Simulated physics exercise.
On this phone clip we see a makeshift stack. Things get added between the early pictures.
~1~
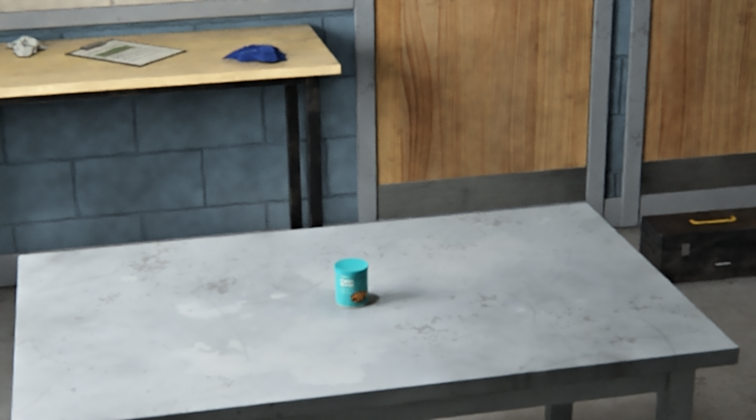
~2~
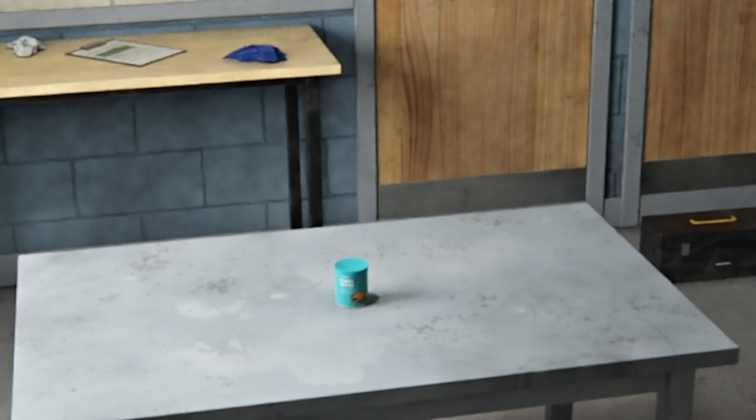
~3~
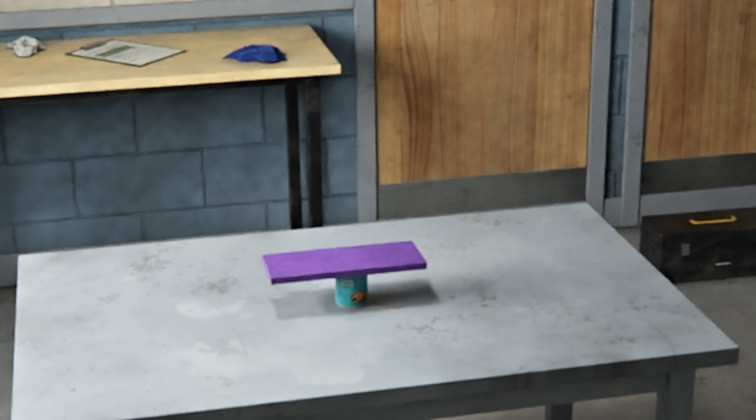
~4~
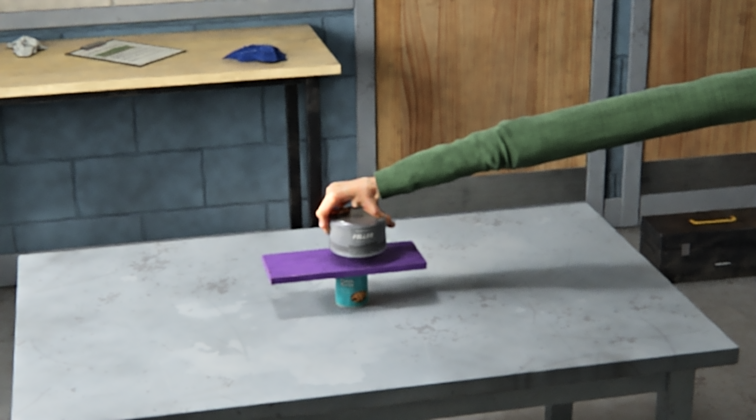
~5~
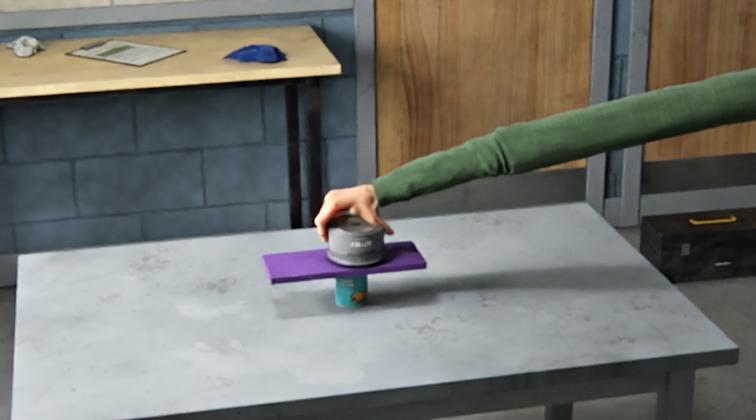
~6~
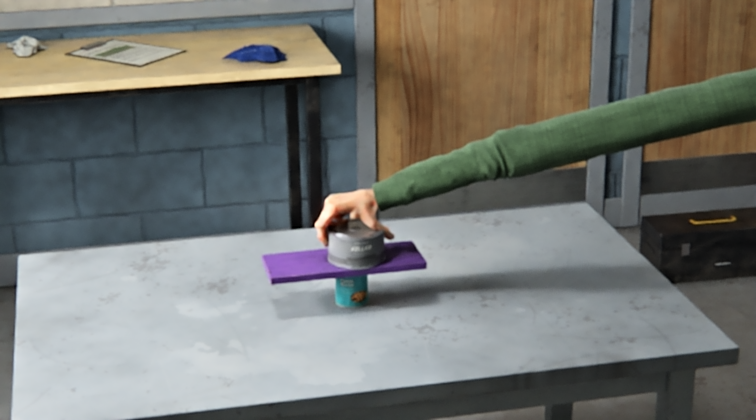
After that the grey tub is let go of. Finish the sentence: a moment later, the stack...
It stays put.
Then, 0.20 s past the last view, nothing moves.
Then, 0.40 s past the last view, grey tub resting near (356, 244).
Finally, all 3 still in place. Final places as the last picture's camera would see them, grey tub near (356, 244). The stack stays up.
